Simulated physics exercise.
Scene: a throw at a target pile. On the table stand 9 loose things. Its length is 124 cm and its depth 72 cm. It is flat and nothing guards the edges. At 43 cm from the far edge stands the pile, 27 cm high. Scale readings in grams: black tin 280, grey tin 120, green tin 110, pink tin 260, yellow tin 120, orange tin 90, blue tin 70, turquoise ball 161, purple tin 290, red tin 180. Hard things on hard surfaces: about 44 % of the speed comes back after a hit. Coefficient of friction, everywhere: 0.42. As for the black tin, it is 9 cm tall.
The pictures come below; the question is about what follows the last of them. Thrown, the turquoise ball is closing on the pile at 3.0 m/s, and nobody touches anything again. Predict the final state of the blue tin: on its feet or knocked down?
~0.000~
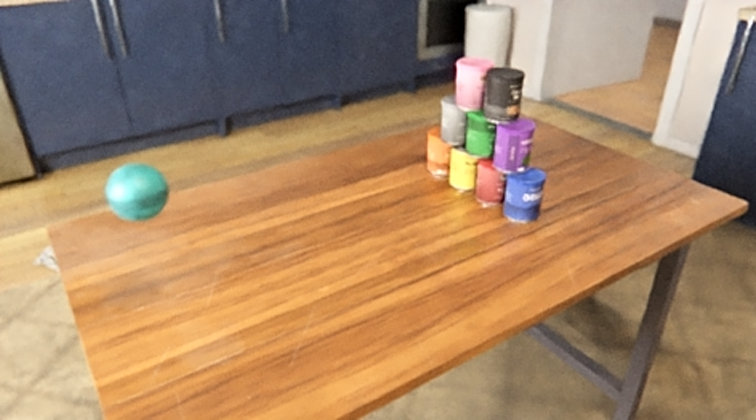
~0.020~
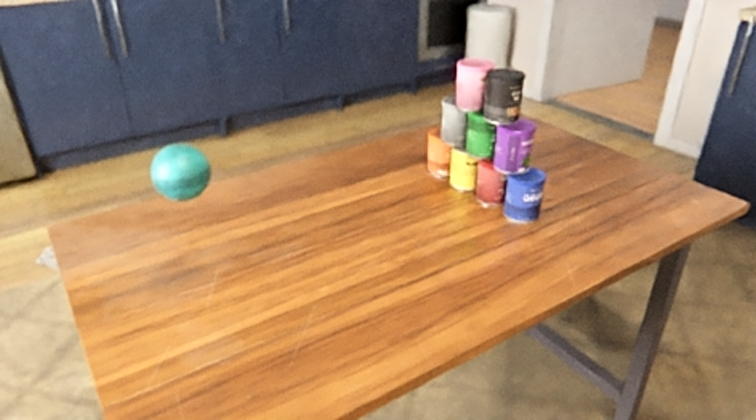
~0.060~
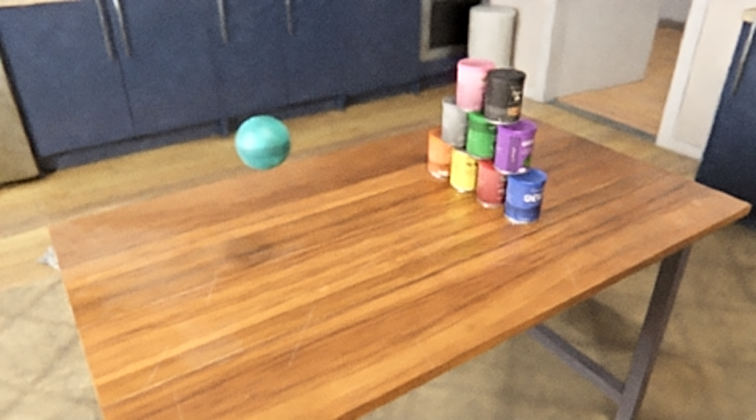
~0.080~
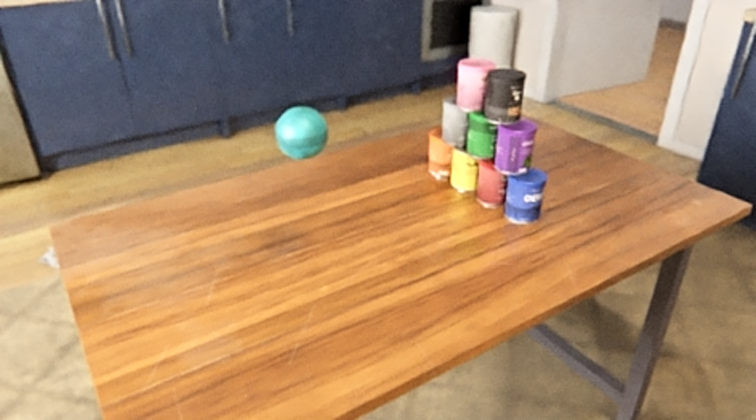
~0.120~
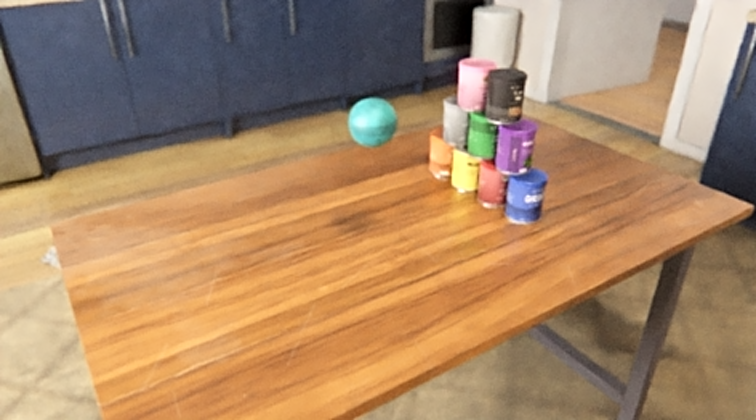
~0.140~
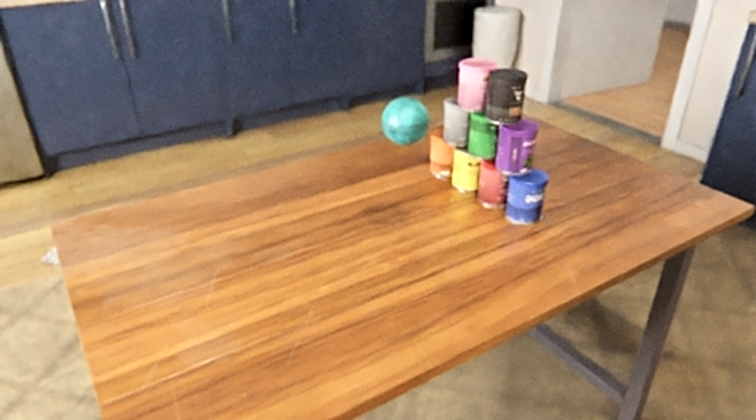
It is still on its base.
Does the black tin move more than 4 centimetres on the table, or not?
As for the black tin, it gets displaced.
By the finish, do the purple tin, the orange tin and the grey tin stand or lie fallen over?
The purple tin tips over; the orange tin stays upright; the grey tin stays upright.
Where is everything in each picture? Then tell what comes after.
In the first picture, 63 cm to the stack; turquoise ball (138, 193); blue tin (524, 195).
In the second picture, 57 cm to the stack; turquoise ball (182, 173); green tin (485, 133).
In the third picture, 45 cm to the stack; turquoise ball (264, 143); yellow tin (469, 165).
In the fourth picture, 39 cm to the stack; turquoise ball (303, 134); purple tin (515, 146).
In the fifth picture, 27 cm to the stack; turquoise ball (373, 123); black tin (505, 96).
In the sixth picture, 21 cm to the stack; turquoise ball (406, 122); blue tin (526, 196).
By 0.64 s, turquoise ball near (593, 264); blue tin tilted 15° near (540, 190); black tin on its side; purple tin on its side.
By 1.24 s, purple tin now off the table; blue tin 2 cm from its spot near (534, 193); black tin on its side.
When it is over (2.7 s), off the table and tipped over, purple tin; lying over on the table, black tin; the other 7 within 4 cm of the start. End places, in pixels of the last picture, blue tin near (534, 193).
